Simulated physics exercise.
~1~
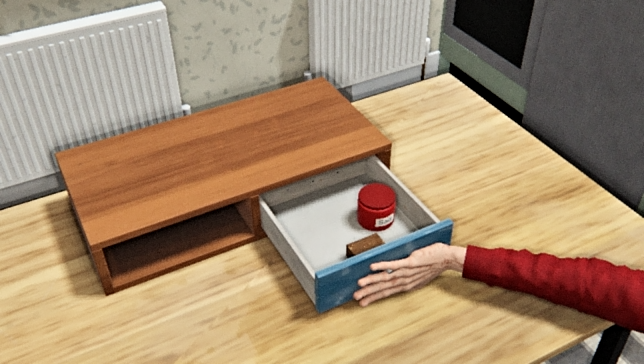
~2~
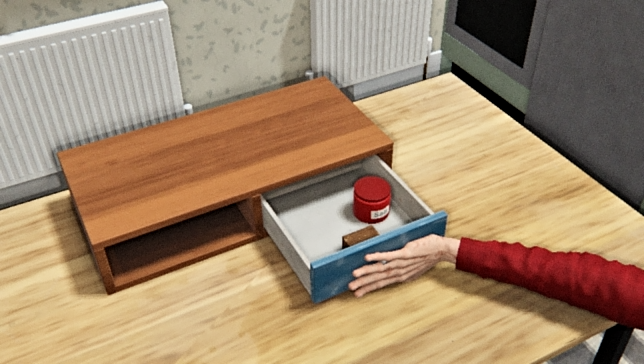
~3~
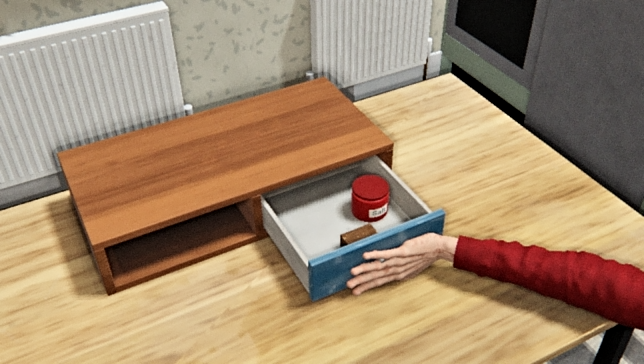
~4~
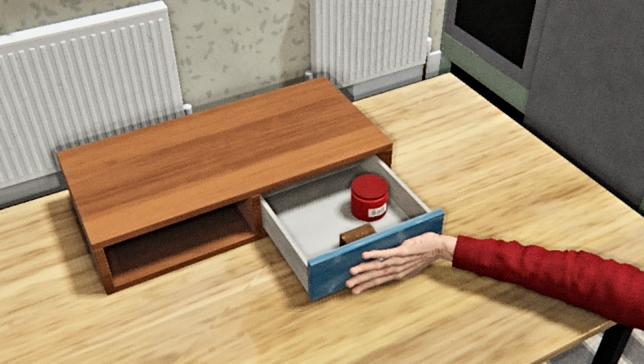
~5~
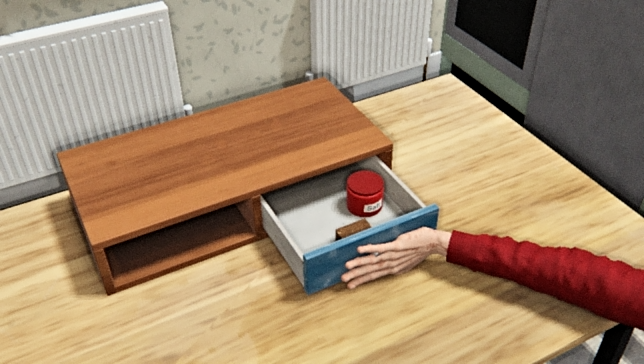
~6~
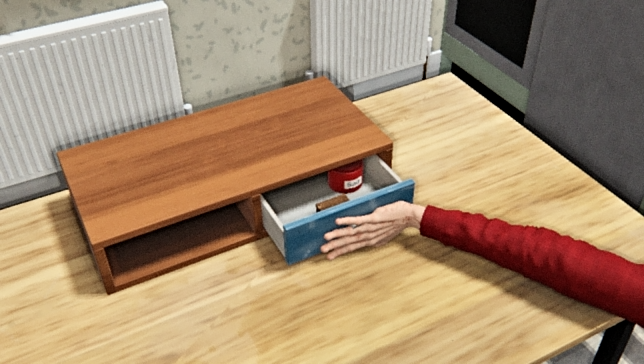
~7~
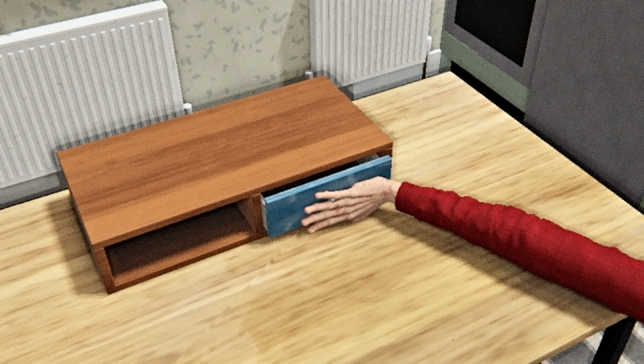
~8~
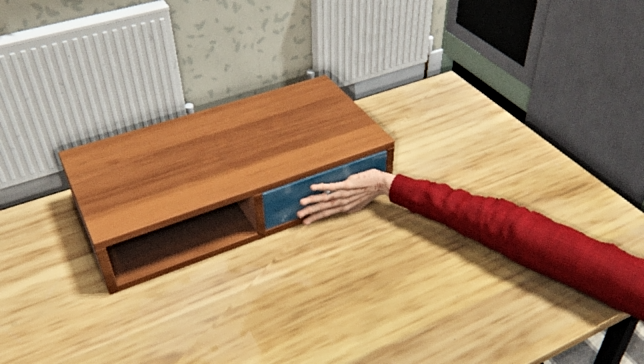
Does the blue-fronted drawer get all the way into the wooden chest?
Yes, the hand pushes the drawer all the way in, and it ends up closed.
A red-sleeved hand pushes a blue-fronted drawer holding a red jar fully shut.
